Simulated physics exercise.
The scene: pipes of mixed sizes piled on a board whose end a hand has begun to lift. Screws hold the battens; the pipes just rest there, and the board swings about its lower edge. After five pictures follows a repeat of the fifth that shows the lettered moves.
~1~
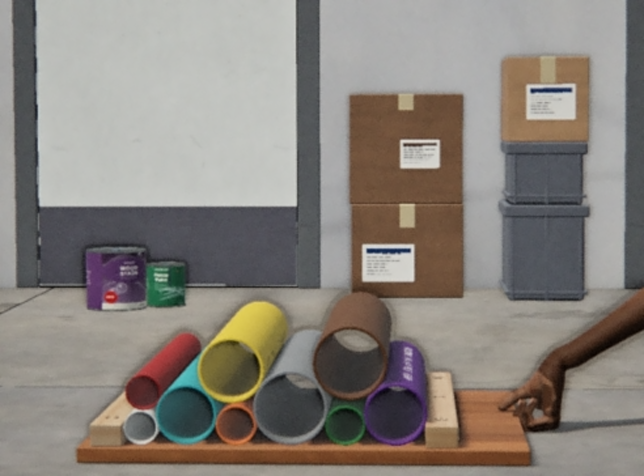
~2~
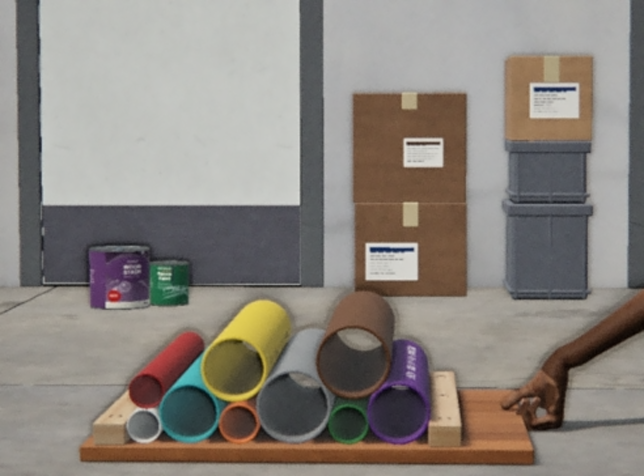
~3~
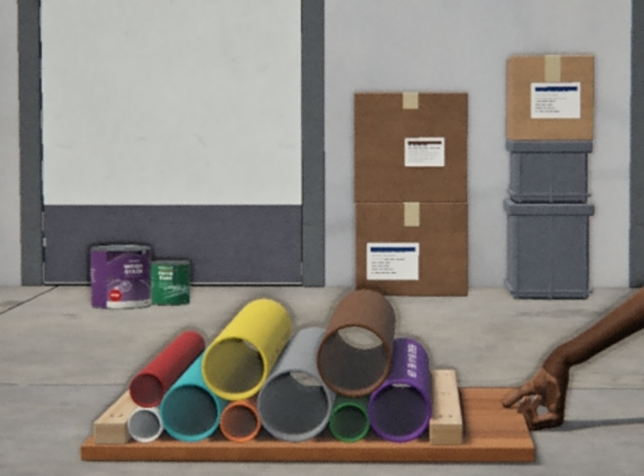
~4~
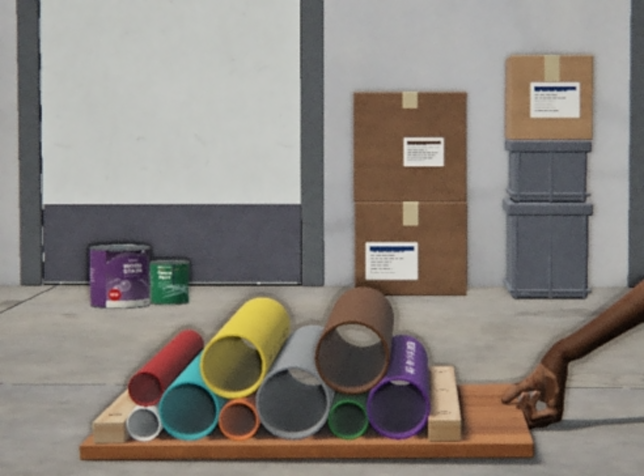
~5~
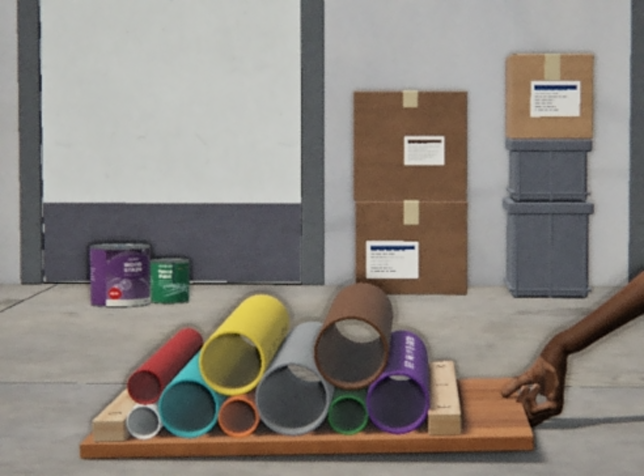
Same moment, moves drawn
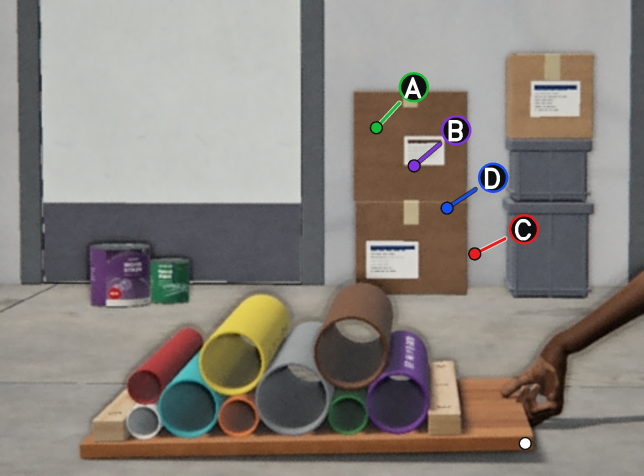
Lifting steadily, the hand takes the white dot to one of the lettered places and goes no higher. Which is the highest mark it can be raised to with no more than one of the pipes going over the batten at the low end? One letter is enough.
B is the limit.
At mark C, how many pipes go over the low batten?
With C, one.
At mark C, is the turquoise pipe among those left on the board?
Yes, with C.
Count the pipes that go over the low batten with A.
With A, two.
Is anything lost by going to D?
At D: Yes.
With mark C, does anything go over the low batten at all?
Yes, at C.
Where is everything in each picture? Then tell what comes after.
Yellow pipe (231, 370); red pipe (143, 392); board (313, 413), in the first frame.
Board (316, 412), in the second frame.
Board (317, 411); purple pipe (400, 411); green pipe (350, 423), in the third frame.
Board (316, 408); turquoise pipe (189, 411), in the fourth frame.
Board (316, 405); turquoise pipe (189, 408), in the fifth frame.
On the marked copy, A at (376, 128); B at (414, 166); C at (475, 254); D at (447, 208); the white dot at (525, 443).
Following B. Soon after the start, board at 21°.
Later, board at 40°.
In the end, board at 40°, one over the low batten (red).
As for the rest, A two over the low batten (yellow, red); C one over the low batten (red); D one over the low batten (red).
